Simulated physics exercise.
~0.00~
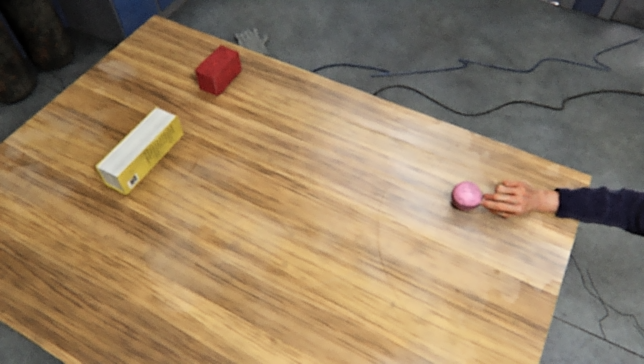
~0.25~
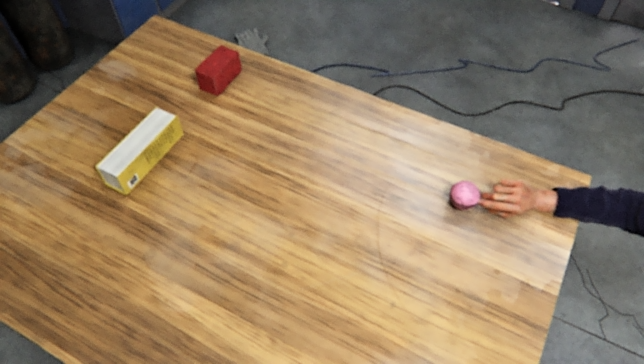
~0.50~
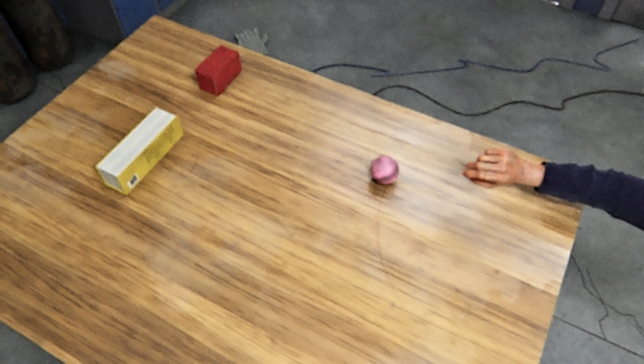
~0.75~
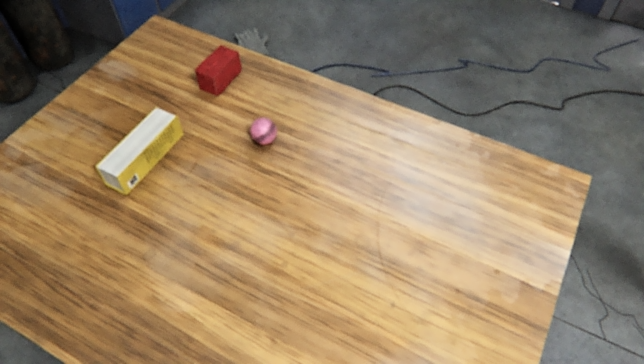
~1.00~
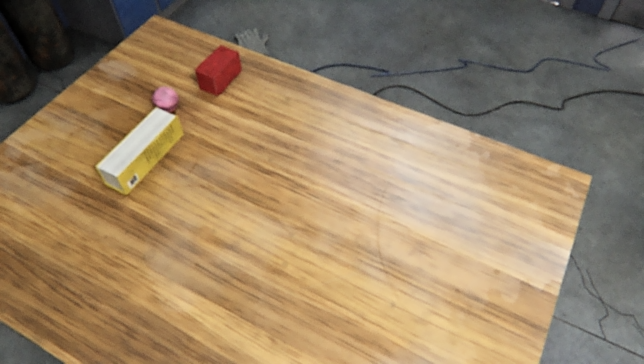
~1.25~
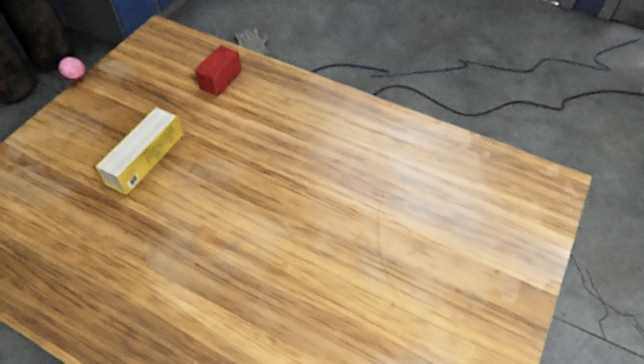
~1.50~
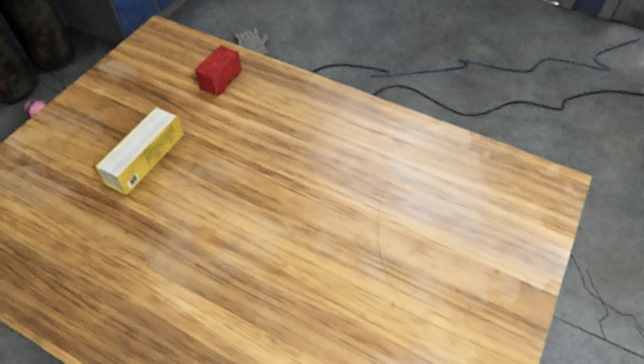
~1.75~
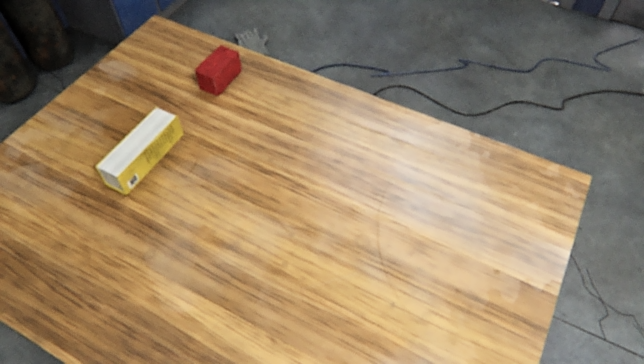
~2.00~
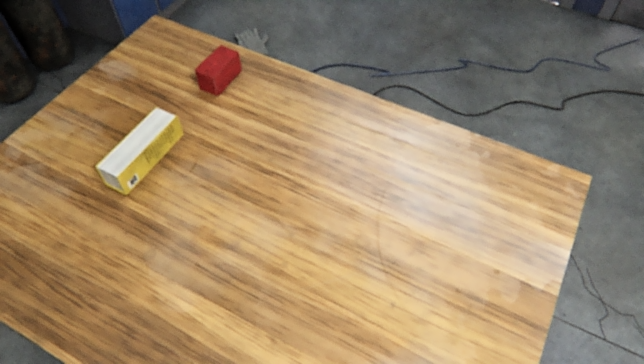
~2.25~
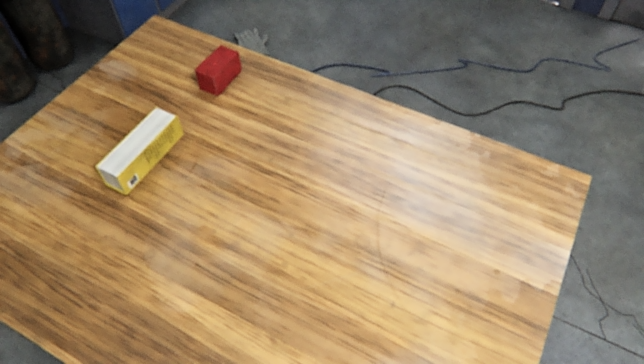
A pink ball rolled leftward across a wooden table after a hand on the right let it go, passing through the gap between a yellow book and a red brick before going off the far edge and dropping out of sight.
